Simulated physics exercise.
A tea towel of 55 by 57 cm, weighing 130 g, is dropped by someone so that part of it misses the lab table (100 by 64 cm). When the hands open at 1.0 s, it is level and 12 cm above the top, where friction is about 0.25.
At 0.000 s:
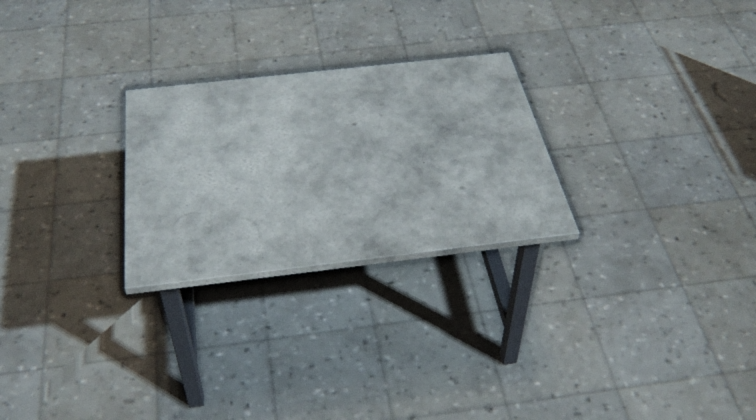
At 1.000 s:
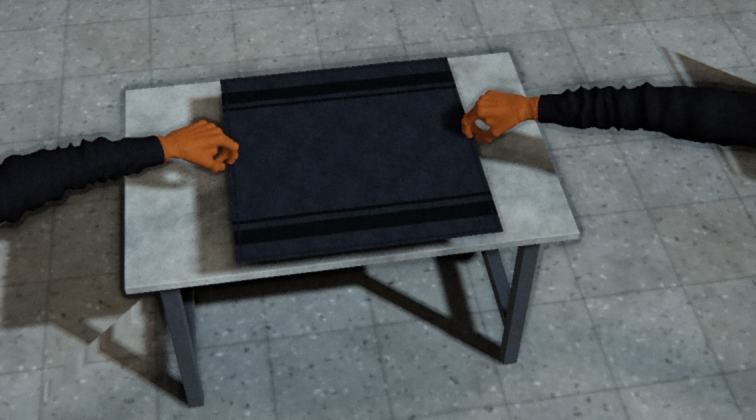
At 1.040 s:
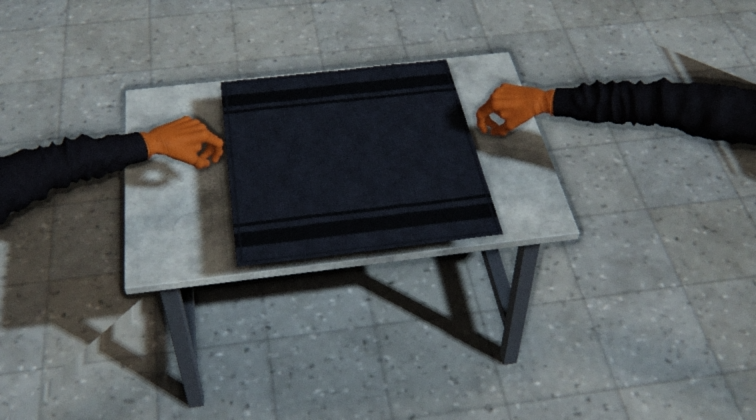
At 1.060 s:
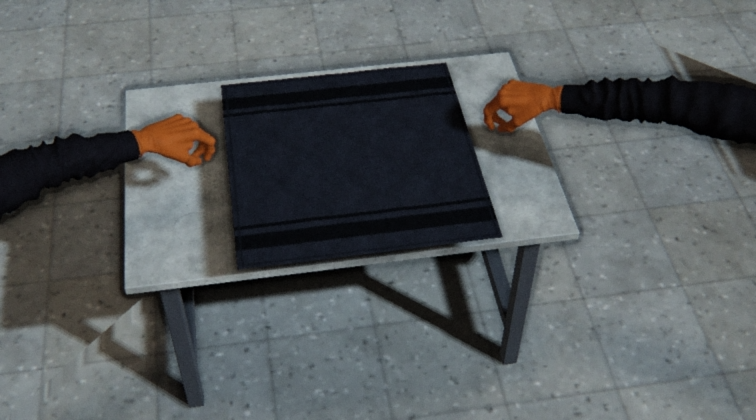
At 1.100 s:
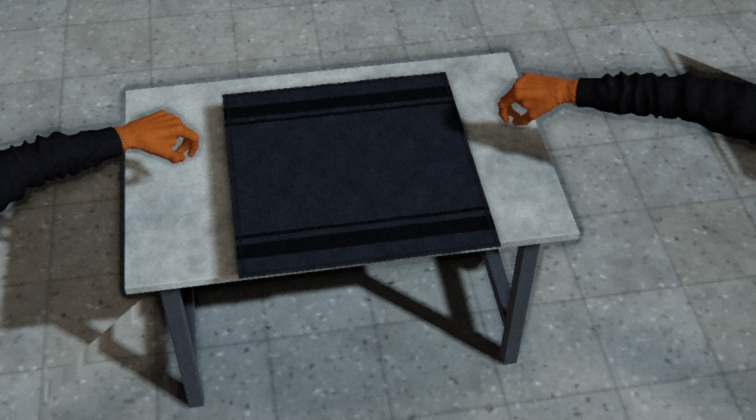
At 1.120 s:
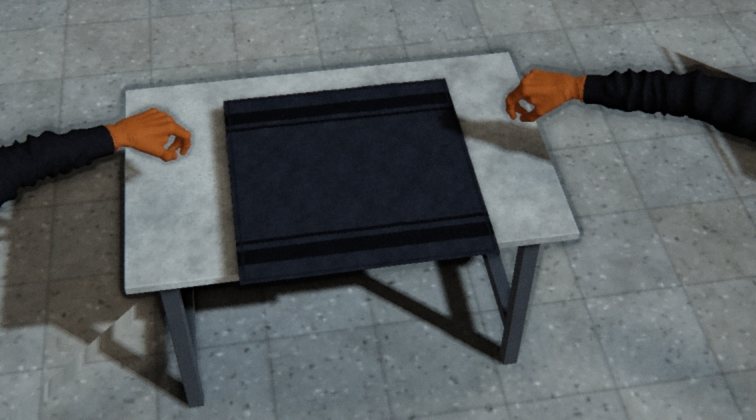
Dark striped cloth dropping onto a pale table as two hands let go and draw apart, then sliding slightly toward the near edge.
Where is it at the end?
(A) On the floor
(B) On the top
Answer: B.
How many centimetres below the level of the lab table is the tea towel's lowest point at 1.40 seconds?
About 8 cm.
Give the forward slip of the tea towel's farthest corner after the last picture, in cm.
I'd put it at close to 1 cm.
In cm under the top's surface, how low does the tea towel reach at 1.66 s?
Depth under surface at that time: Approx. 8 centimetres.
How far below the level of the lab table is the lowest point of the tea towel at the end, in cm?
8 cm or so.
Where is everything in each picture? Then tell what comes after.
In the first picture, the bare lab table.
In the second picture, tea towel corners (237, 264) (220, 80) (446, 57) (503, 232).
In the third picture, tea towel corners (237, 267) (221, 83).
In the fourth picture, tea towel corners (238, 270) (221, 86).
In the fifth picture, tea towel corners (239, 279) (223, 95).
In the sixth picture, tea towel corners (240, 285) (223, 102) (445, 79) (500, 253).
After 1.4 s, 85 % of the tea towel is still over the top.
After 1.7 s, 85 % of the tea towel is still over the top.
After 1.9 s, 85 % of the tea towel is still over the top.
After 2.2 s, 85 % of the tea towel is still over the top.
After 4.4 s, 85 % of the tea towel is still over the top.
